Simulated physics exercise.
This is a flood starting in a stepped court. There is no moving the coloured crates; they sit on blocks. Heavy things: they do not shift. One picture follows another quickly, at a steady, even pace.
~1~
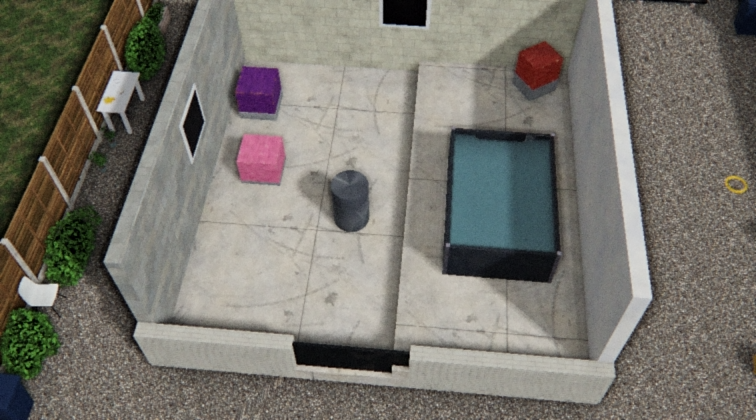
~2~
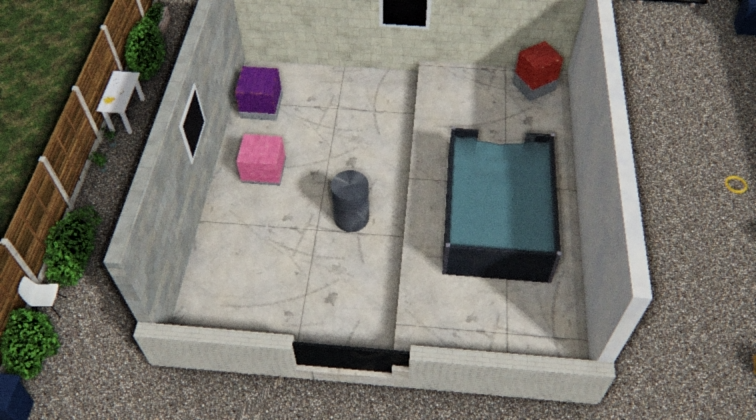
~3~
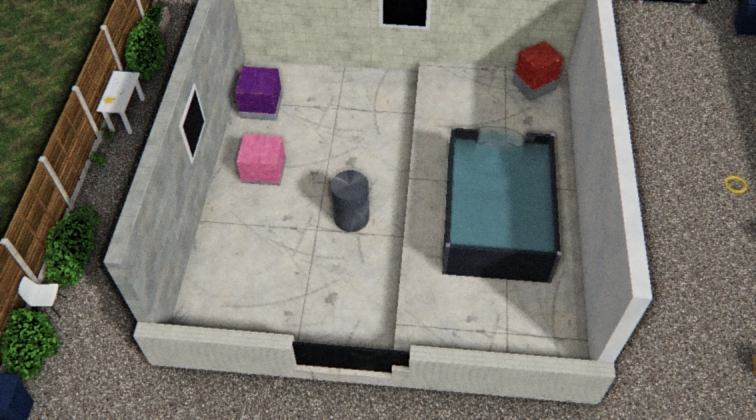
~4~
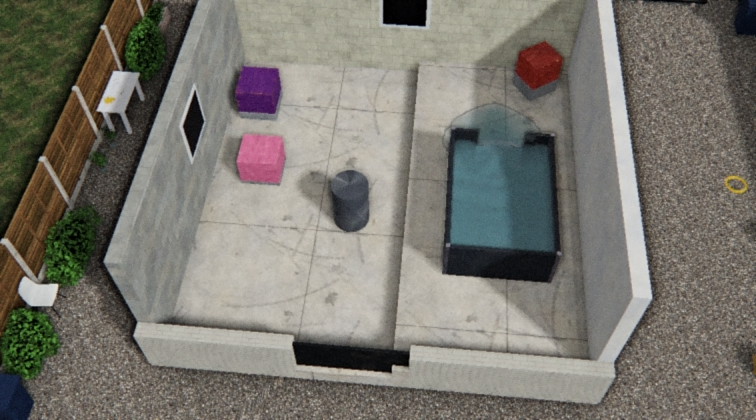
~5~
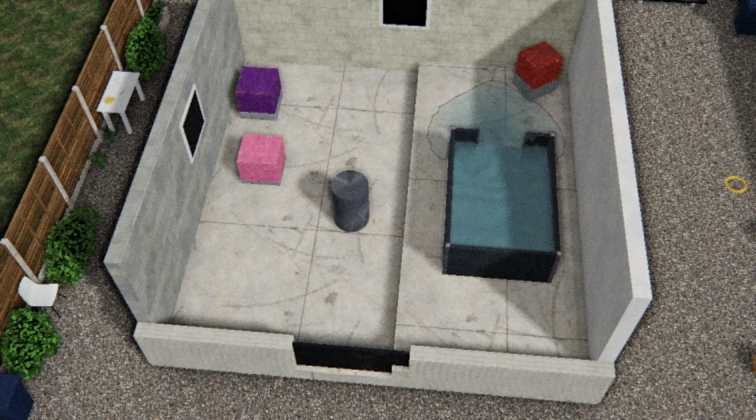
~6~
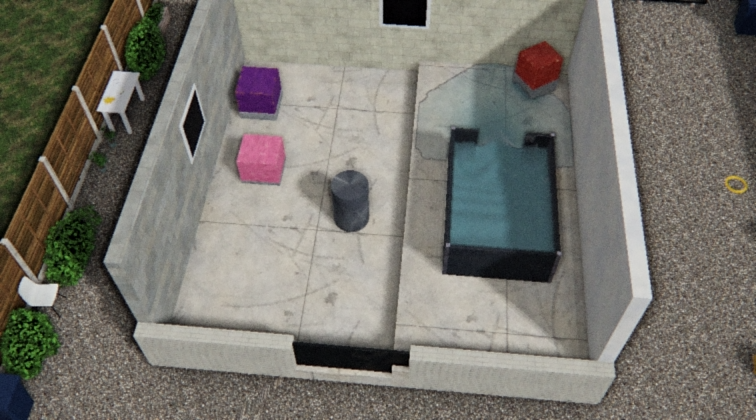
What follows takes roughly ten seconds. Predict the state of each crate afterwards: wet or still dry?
Afterwards, the pink crate is wet; the red crate is wet; the purple crate is wet.
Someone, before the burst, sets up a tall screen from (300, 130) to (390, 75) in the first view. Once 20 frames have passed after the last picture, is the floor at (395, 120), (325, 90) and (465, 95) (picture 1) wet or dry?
The first point comes out inundated, the next inundated, the last inundated.
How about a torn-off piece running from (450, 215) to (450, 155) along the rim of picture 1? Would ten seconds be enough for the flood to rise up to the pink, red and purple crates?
My reading: Pink crate is topped; red crate escapes it; purple crate ends up wet.
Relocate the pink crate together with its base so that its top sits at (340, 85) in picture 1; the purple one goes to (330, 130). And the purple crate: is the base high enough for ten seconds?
The purple crate is untouched.
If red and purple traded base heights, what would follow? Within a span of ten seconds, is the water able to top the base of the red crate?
The red one is reached.
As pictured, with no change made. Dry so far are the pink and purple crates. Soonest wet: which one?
It's the crate marked purple here.
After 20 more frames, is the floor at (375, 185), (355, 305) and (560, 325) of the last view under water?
First spared, second spared, third spared.
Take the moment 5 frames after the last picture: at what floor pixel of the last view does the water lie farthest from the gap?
My guess is roughly (379, 69).
A moment on, water covers 20 % of the floor; the pink crate not reached, the red crate water round its plinth, the purple crate not reached.
Next, water covers 25 % of the floor; the pink crate not reached, the red crate water round its plinth, the purple crate not reached.
Then, water covers 40 % of the floor; the pink crate water round its plinth, the red crate water round its plinth, the purple crate water round its plinth.
Later, water covers 65 % of the floor; the pink crate water round its plinth, the red crate water round its plinth, the purple crate water round its plinth.
In the end, water covers 90 % of the floor; the pink crate was topped, the red crate was topped, the purple crate was topped.
